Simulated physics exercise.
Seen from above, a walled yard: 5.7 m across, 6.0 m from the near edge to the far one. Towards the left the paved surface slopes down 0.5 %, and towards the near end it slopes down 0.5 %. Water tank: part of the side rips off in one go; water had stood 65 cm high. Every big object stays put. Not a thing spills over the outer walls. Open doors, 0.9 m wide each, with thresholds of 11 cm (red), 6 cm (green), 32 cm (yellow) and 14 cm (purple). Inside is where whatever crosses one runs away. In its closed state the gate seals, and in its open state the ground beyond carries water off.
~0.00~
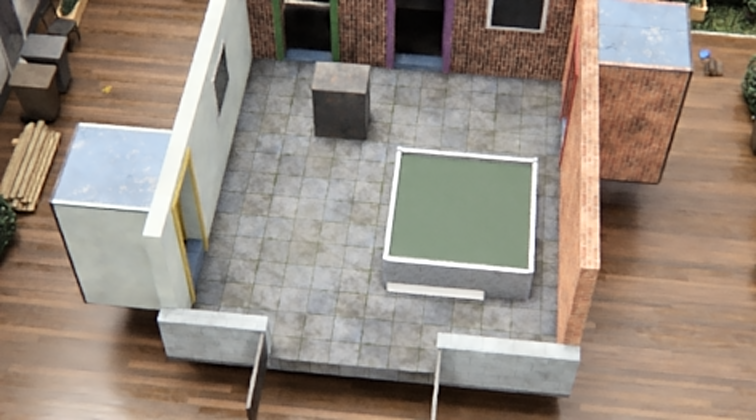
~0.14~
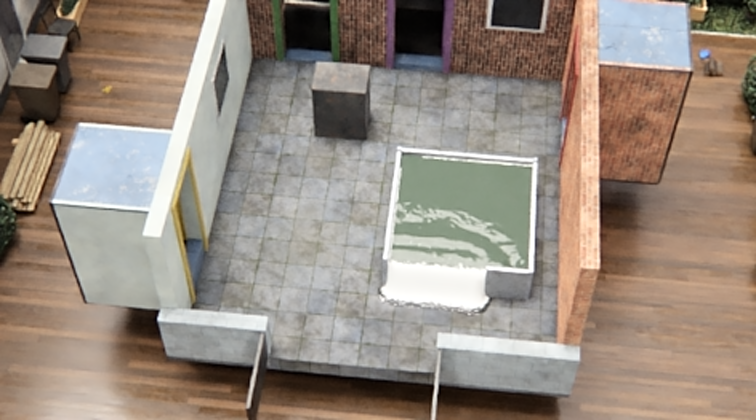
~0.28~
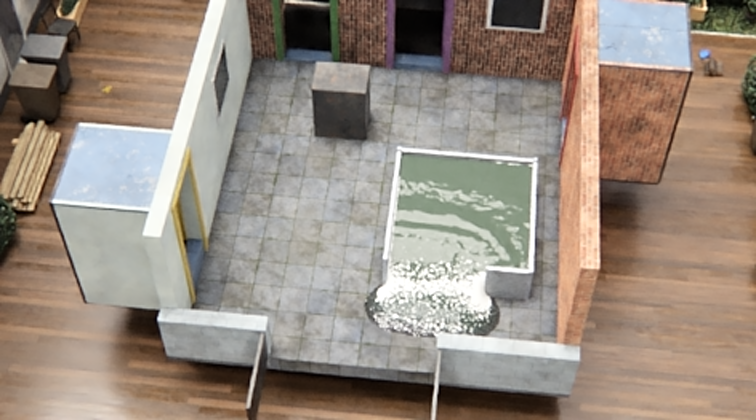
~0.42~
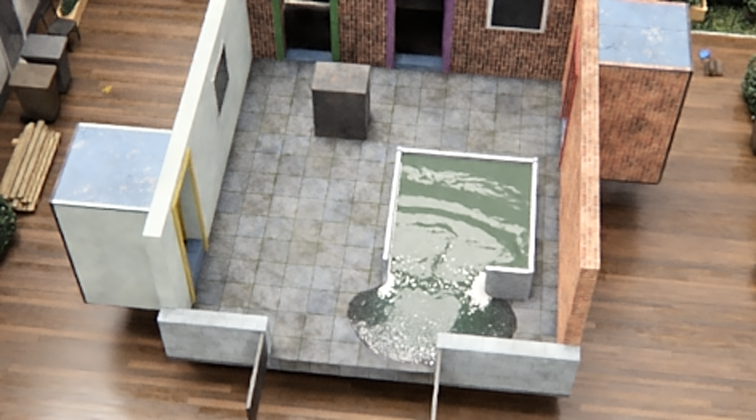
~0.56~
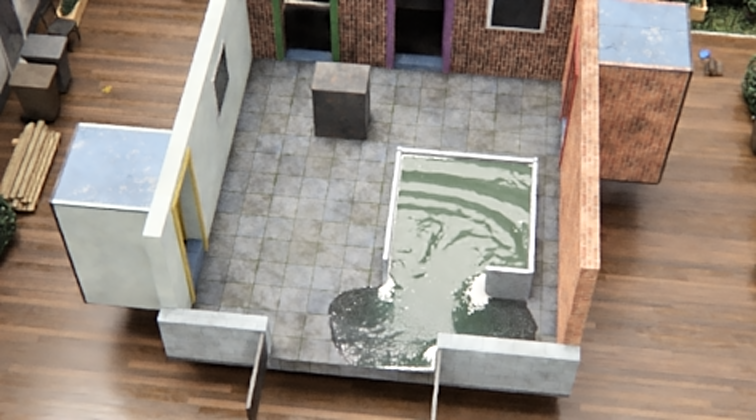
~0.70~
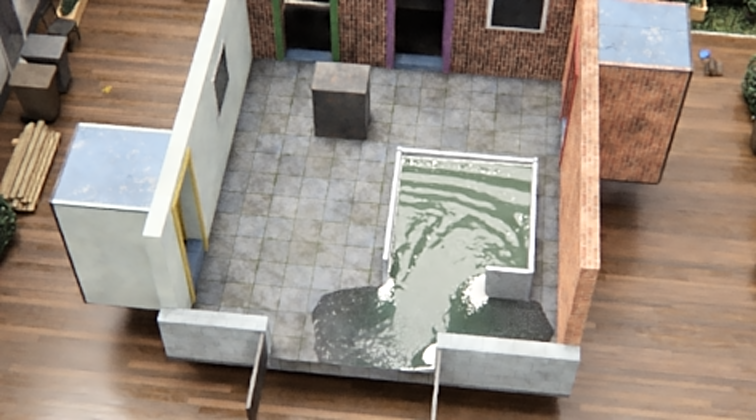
Green water bursting from the near side of a square tank and spreading across the grey paved yard to the front wall.
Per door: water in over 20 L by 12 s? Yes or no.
Red door no, green door no, yellow door no, purple door no.
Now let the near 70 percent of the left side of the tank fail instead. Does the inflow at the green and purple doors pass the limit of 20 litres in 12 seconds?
So green ends up past the limit and purple ends up short of it.
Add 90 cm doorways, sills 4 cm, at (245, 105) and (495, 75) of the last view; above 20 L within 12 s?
Less, more.
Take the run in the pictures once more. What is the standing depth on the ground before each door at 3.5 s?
Depths: Red door 7 cm, green door 0 cm, yellow door 1 cm, purple door 0 cm.
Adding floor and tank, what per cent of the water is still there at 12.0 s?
That would be close to 30 per cent.
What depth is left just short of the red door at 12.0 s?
The depth there is around 1.5 cm.
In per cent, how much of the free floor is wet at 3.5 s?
About 30 per cent.
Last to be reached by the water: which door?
That would be the green door, last of all.
After 1.4 s water covers 15 % of the floor and is deepest (44 cm) near (446, 349); red door not reached, green door not reached, yellow door not reached, purple door not reached.
After 2.2 s water covers 20 % of the floor and is deepest (37 cm) near (445, 360); red door not reached, green door not reached, yellow door not reached, purple door not reached.
After 3.5 s water covers 30 % of the floor and is deepest (24 cm) near (445, 360); red door 7 cm at the sill, 0 L in, green door not reached, yellow door 1 cm at the sill, 0 L in, purple door not reached.
After 7.0 s water covers 55 % of the floor and is deepest (11 cm) near (445, 360); red door 4 cm at the sill, 0 L in, green door 2 cm at the sill, 0 L in, yellow door 2 cm at the sill, 0 L in, purple door 3 cm at the sill, 0 L in.
After 12.0 s water covers 80 % of the floor and is deepest (6 cm) near (445, 360); red door 2 cm at the sill, 0 L in, green door 4 cm at the sill, 0 L in, yellow door 2 cm at the sill, 0 L in, purple door 2 cm at the sill, 0 L in.
